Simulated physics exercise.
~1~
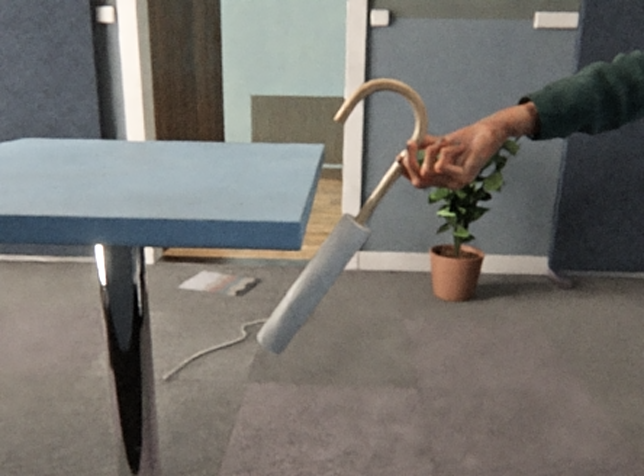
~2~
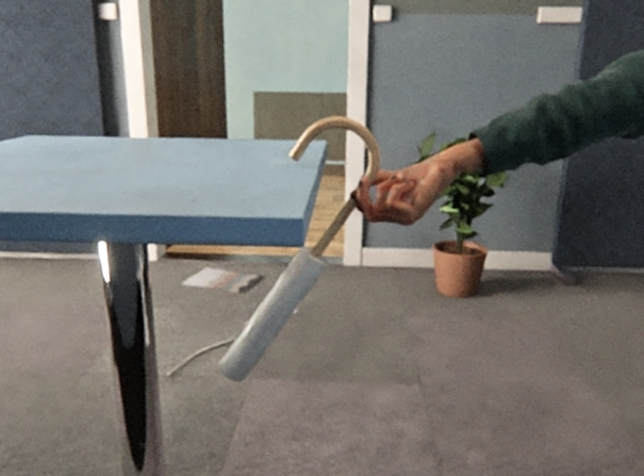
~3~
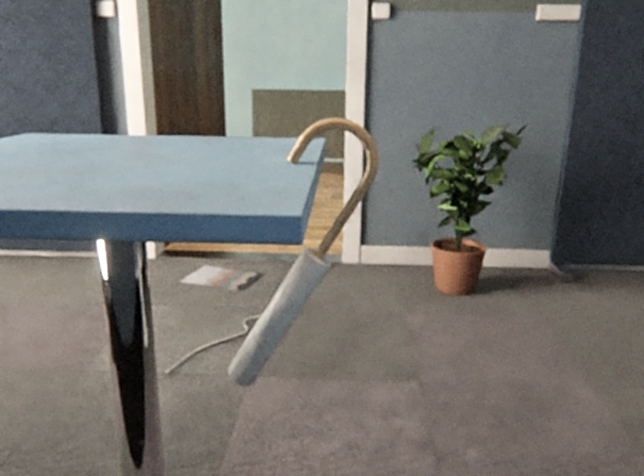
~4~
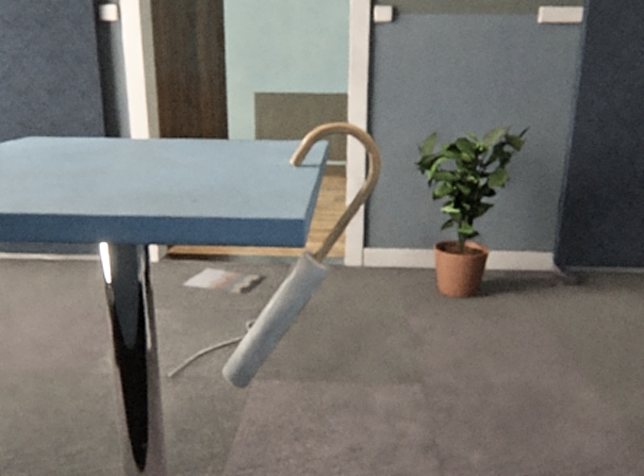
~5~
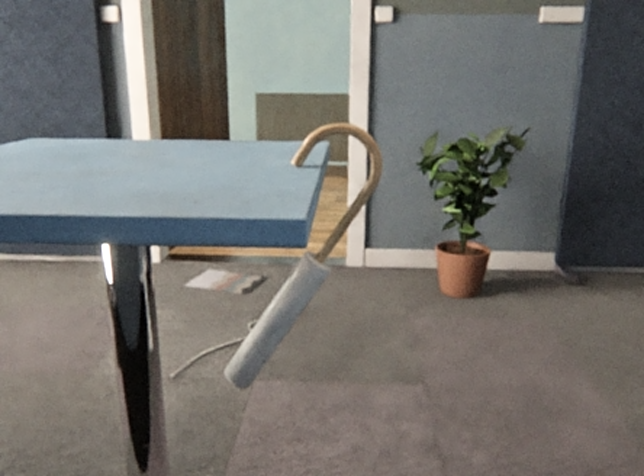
A hand in a dark green sleeve reaches in from the right, holding a white umbrella with a curved, pale tan handle beside a blue-topped table on a shiny metal leg. The slightly swaying view looks across a grey-floored room, with a potted green plant near the blue-grey wall behind. The hand moves the umbrella left and down, bringing its crook over the table's right end. The fingers then let go and the arm withdraws out of sight. The umbrella stays hooked on the edge, hanging at a slant with its lower end pointing down and left.
